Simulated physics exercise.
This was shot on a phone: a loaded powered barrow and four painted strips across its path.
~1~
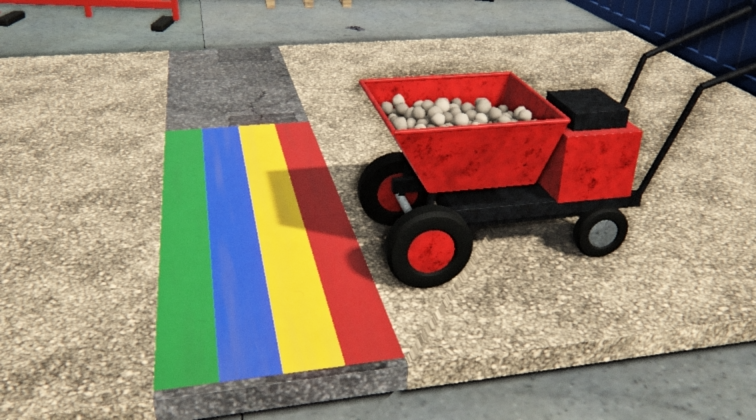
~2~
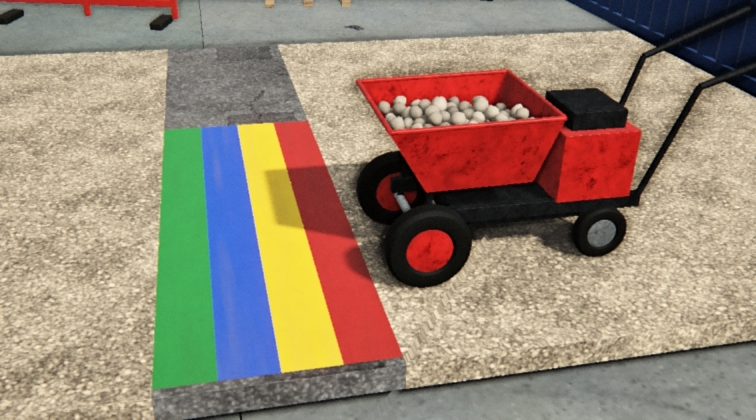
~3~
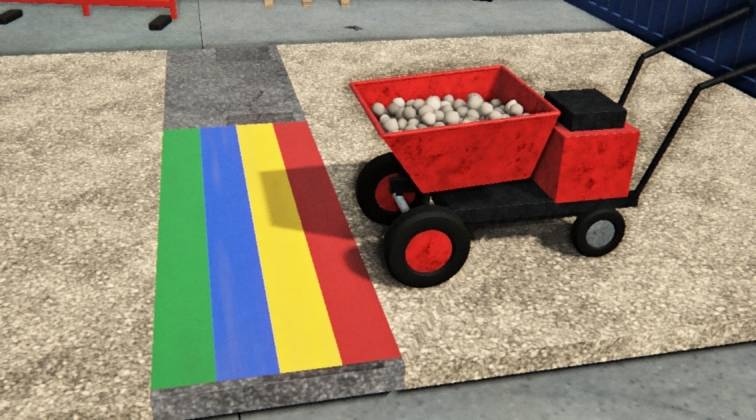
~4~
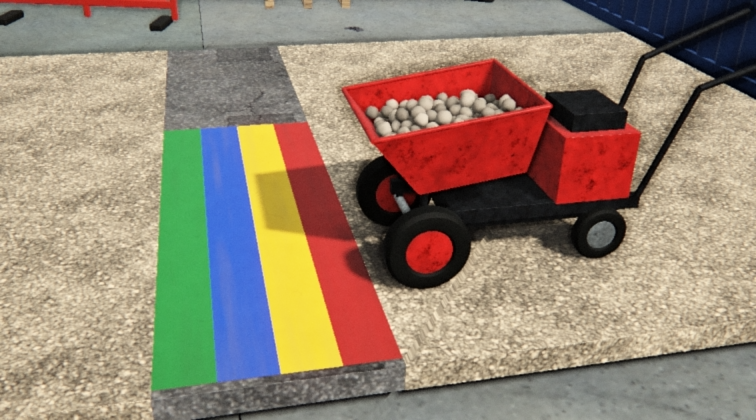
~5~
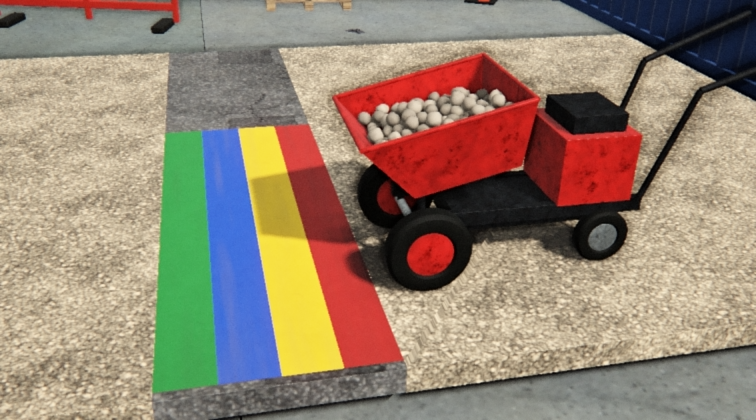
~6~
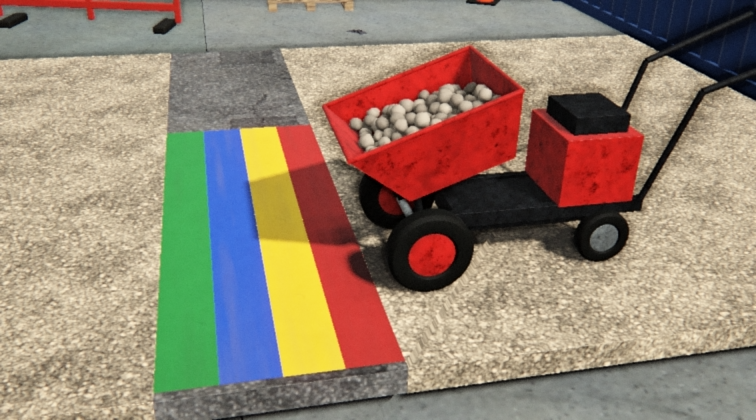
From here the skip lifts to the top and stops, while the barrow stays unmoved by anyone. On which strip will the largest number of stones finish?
The largest number finish on the blue strip.
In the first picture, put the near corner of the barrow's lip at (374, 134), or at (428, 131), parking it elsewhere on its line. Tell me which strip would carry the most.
At the first place the blue strip, at the second that yellow strip.
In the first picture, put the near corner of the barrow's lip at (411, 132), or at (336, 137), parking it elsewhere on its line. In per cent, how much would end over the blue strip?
Around 30 % the first time and around 20 % the second.
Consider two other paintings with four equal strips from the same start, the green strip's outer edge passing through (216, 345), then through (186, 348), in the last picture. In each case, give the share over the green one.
Shares in turn: 30 %; 20 %.
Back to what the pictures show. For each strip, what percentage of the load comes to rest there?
Red strip 0 %, yellow strip 25 %, blue strip 35 %, green strip 15 %.
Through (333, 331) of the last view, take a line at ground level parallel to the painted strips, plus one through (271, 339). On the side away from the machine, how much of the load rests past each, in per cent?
Around 80 per cent for the first, and 50 per cent for the second.
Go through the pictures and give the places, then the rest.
In the first picture, lip of the skip at (394, 133), level; top of the load at (469, 127), river pebbles; red strip at (361, 320); yellow strip at (304, 327); blue strip at (246, 334); green strip at (186, 341).
In the second picture, lip of the skip at (391, 133), level; top of the load at (466, 126).
In the third picture, lip of the skip at (383, 136), tipped barely; top of the load at (461, 125).
In the fourth picture, lip of the skip at (374, 142), tipped a little; top of the load at (466, 114).
In the fifth picture, lip of the skip at (362, 152), tipped a little; top of the load at (469, 104).
In the sixth picture, lip of the skip at (350, 162), tipped clearly; top of the load at (470, 103); red strip at (361, 323); yellow strip at (305, 330); blue strip at (247, 337); green strip at (186, 344).
Soon, skip tipped steeply; all in the skip.
A while on, skip tipped steeply; most in the skip; a small part over the yellow strip; a small part over the blue strip; a stray few falling.
Towards the end, skip tipped right over; about a third in the skip; a small part over the yellow strip; about a third over the blue strip; a small part over the green strip; a small part off the paint.
Finally, skip tipped right over; about a quarter in the skip; a stray few over the red strip; about a quarter over the yellow strip; about a third over the blue strip; a small part over the green strip; a small part off the paint.
